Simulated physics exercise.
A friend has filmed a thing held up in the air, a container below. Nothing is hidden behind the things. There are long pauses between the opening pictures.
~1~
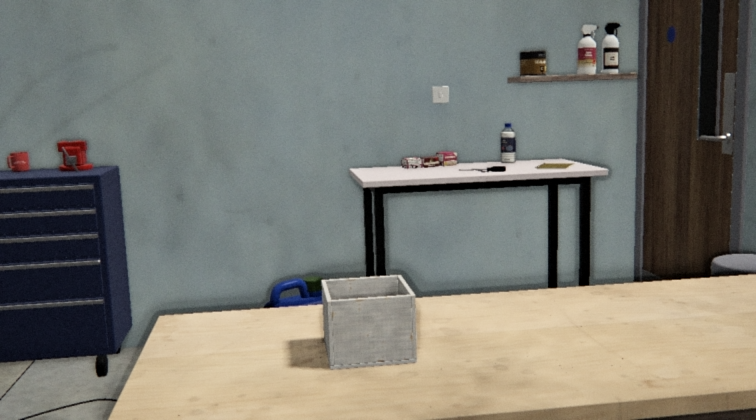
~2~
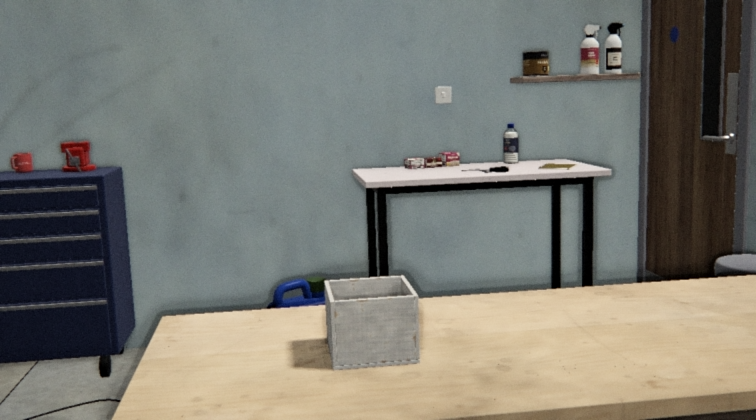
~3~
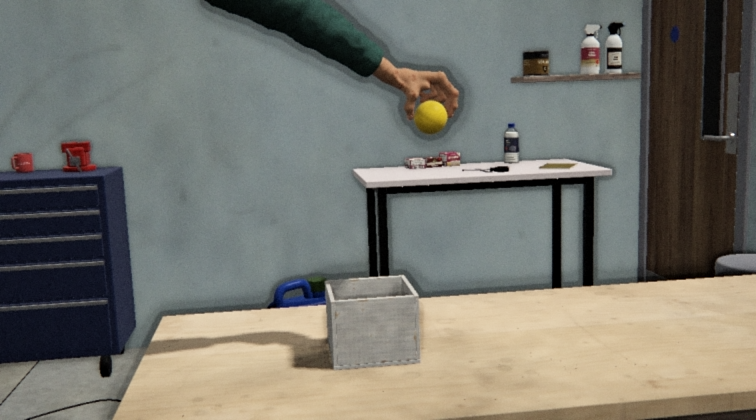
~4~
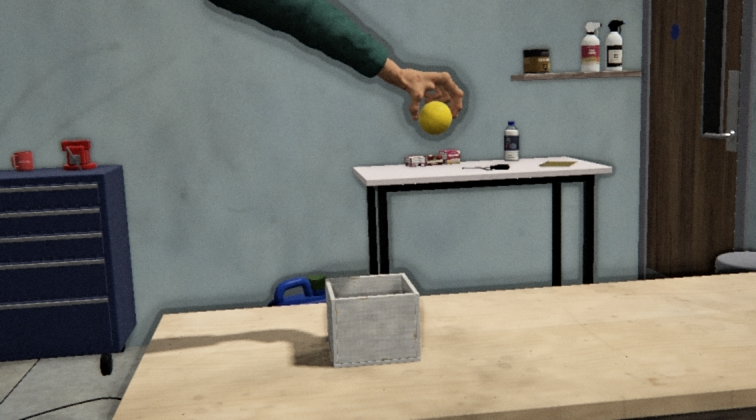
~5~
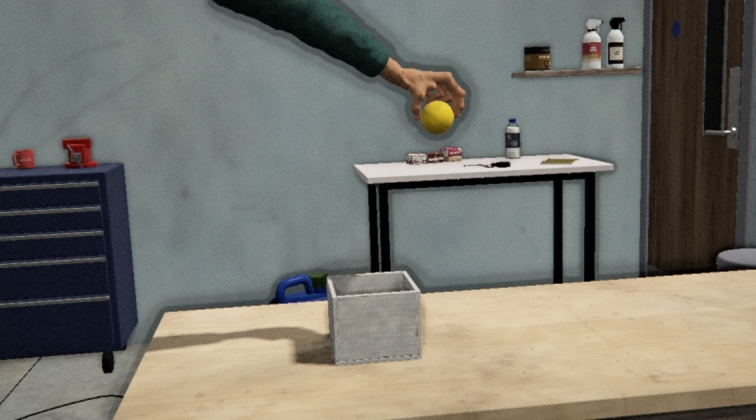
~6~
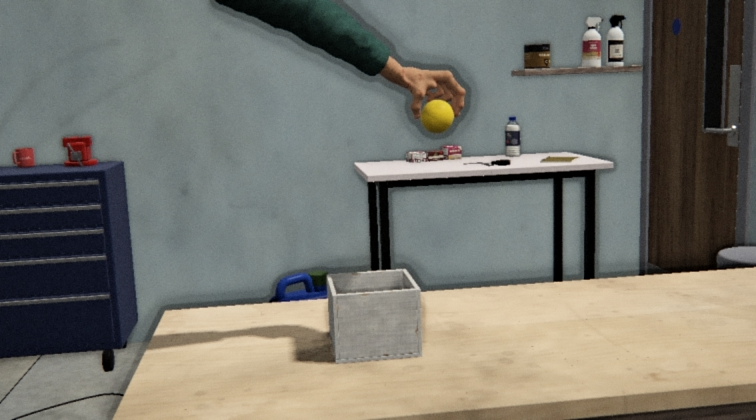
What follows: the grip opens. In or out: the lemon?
As it turns out, the lemon misses.
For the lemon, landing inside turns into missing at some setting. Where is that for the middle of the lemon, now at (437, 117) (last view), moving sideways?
At about (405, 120).
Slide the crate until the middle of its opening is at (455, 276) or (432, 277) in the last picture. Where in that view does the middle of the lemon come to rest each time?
Resting at (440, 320) and (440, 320).
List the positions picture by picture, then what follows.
In the first frame, crate (367, 320).
In the second frame, crate (370, 320).
In the third frame, still on the way; lemon (431, 117); crate (371, 320).
In the fourth frame, still on the way; lemon (435, 118); crate (371, 318).
In the fifth frame, still on the way; lemon (437, 118); crate (372, 316).
In the sixth frame, in place, still held; lemon (437, 117); crate (373, 314).
Then, 0.18 s later than the last frame, lemon shifted about its own width near (438, 166).
Then, 0.30 s later than the last frame, lemon dropping near (441, 280).
When it is over, the lemon falls beside it, near (442, 325).
